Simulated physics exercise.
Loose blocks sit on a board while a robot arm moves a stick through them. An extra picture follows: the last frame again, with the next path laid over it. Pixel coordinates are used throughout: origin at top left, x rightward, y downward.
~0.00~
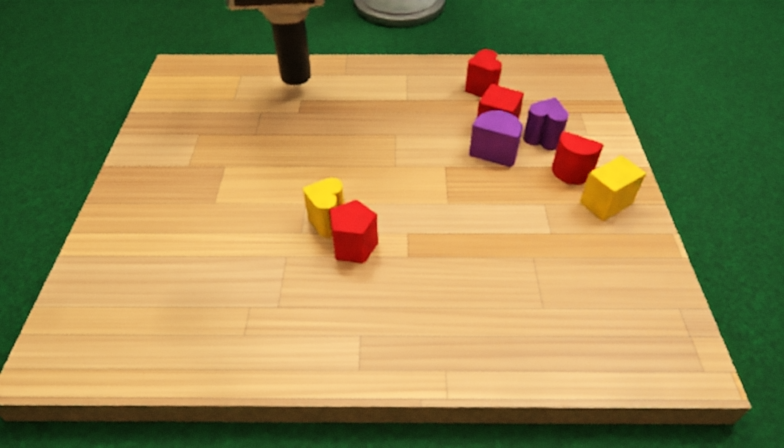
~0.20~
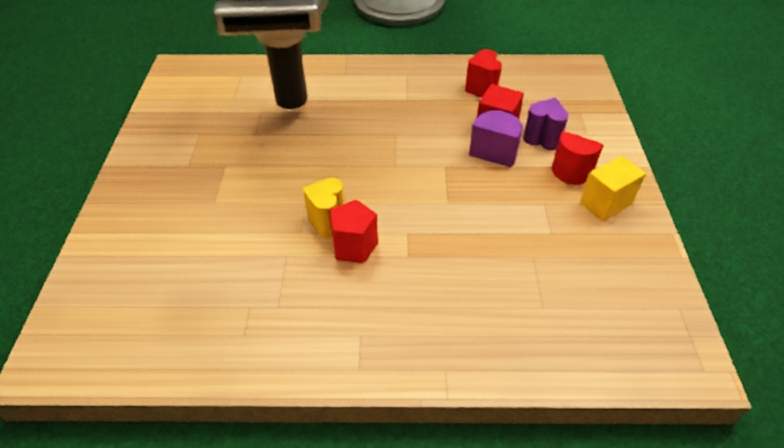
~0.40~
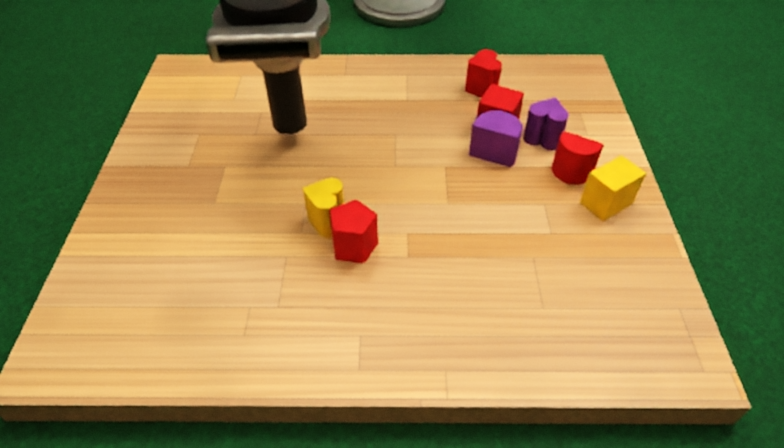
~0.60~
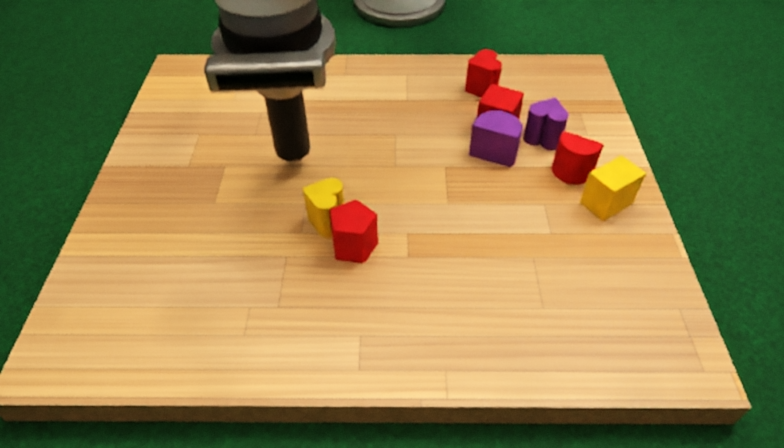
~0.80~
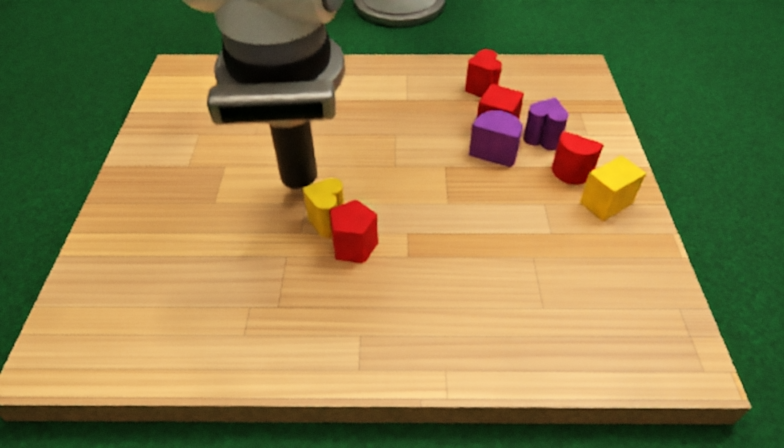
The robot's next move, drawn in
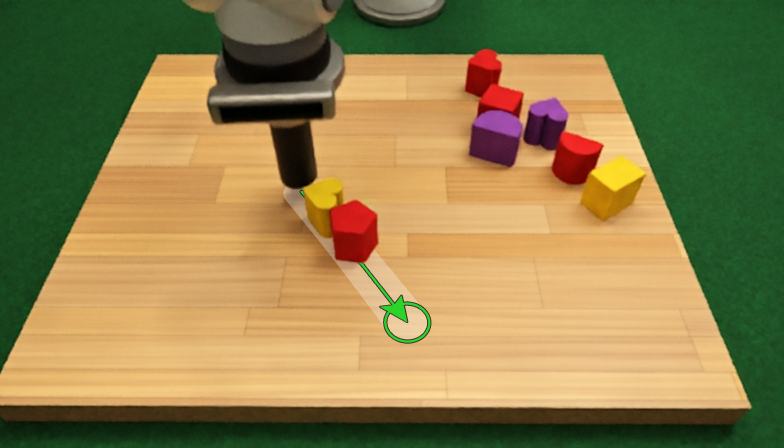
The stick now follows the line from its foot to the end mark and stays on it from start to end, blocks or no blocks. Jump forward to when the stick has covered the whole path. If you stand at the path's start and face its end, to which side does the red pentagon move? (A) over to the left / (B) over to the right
Choice A: Over to the left.
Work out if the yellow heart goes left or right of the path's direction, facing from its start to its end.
It shifts to the right.
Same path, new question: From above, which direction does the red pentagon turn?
The sense of turning is anti-clockwise.
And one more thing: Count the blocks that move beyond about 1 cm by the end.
It moves two blocks.
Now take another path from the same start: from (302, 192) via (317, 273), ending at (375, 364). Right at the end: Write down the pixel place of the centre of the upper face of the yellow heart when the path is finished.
The answer is (364, 264).
The drawn path runs from (302, 192) directly to (407, 322).
The first path, step by step. One third of the way, stick (332, 215); yellow heart (341, 225); red pentagon (373, 240), turned 45° anticlockwise.
Two thirds of the way, stick (368, 258); yellow heart (381, 273); red pentagon (422, 278), turned 50° anticlockwise.
At the end, stick (408, 308); yellow heart (407, 330), turned 40° clockwise; red pentagon (460, 299), turned 95° anticlockwise.
